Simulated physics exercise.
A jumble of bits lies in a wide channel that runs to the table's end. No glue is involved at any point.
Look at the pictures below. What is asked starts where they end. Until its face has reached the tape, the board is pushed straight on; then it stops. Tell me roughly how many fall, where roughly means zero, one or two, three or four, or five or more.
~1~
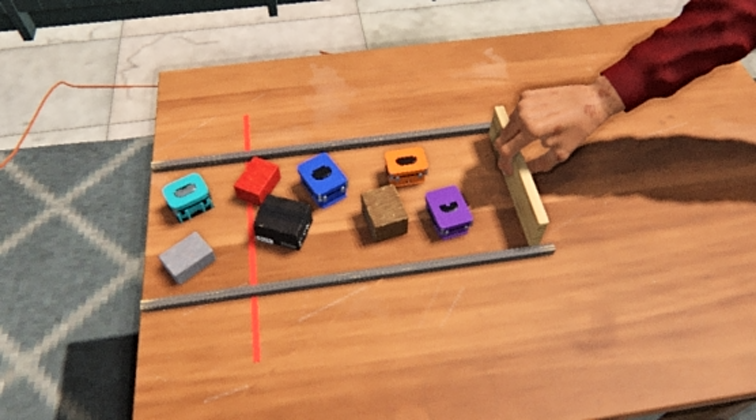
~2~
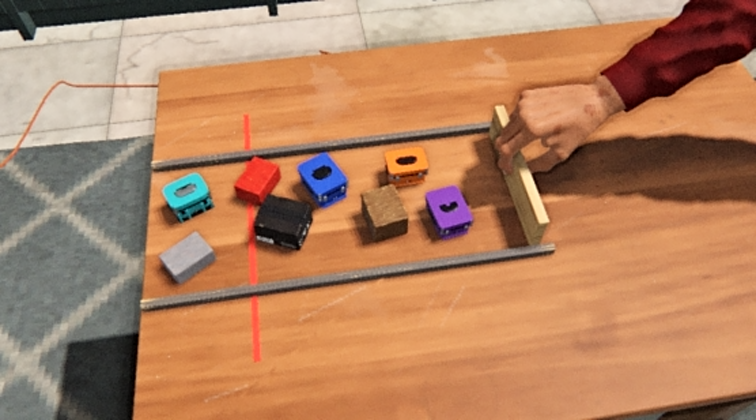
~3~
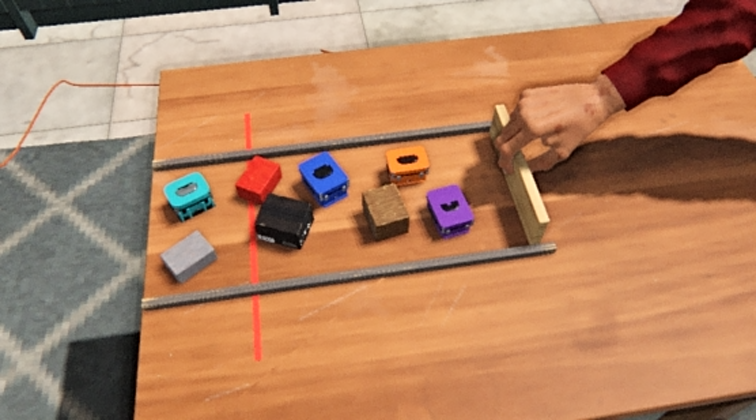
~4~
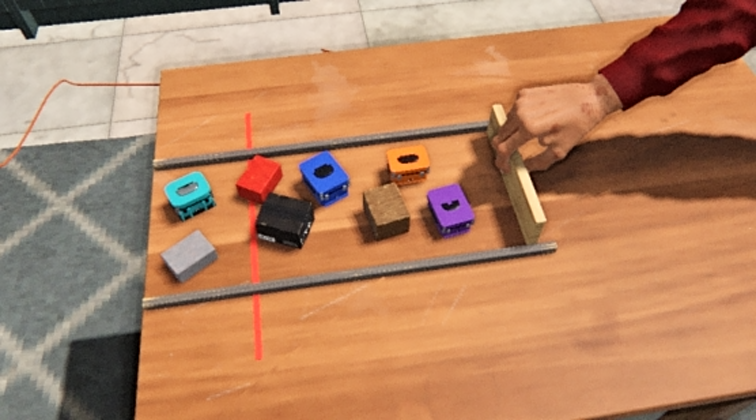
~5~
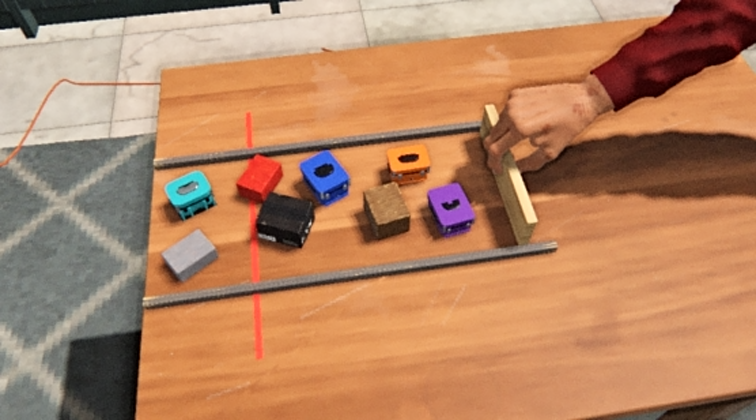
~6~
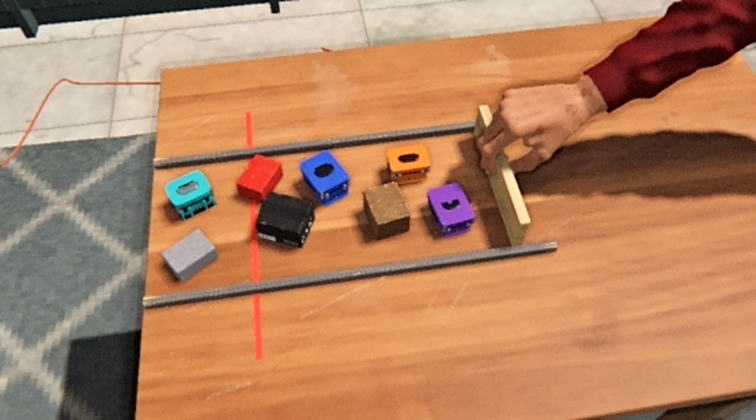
Roughly, one or two fall.
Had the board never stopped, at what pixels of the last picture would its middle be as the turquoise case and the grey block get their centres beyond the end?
The turquoise case gives roughly (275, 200), the grey block roughly (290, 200).
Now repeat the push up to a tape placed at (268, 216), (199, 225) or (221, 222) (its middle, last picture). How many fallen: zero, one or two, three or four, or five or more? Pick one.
Going through the tapes in order, the count is 1 or 2, then five or more, then three to four.
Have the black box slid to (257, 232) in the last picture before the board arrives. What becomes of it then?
In the end the black box ends up on top.
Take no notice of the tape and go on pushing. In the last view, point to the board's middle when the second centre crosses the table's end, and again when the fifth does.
At the first moment about (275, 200), at the next about (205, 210).
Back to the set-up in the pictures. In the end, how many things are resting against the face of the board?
Number: 2.
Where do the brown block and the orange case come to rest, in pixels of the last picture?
(199, 233) and (231, 186), roughly.
Early on, none off yet; turquoise case at rest near (191, 195); grey block at rest near (190, 255); red block at rest near (260, 179).
A while later, none off yet; turquoise case at rest near (191, 195); grey block moving near (184, 256); red block travelled a little near (236, 183).
Finally, the number that fall off is one or two; lost, grey block and turquoise case.
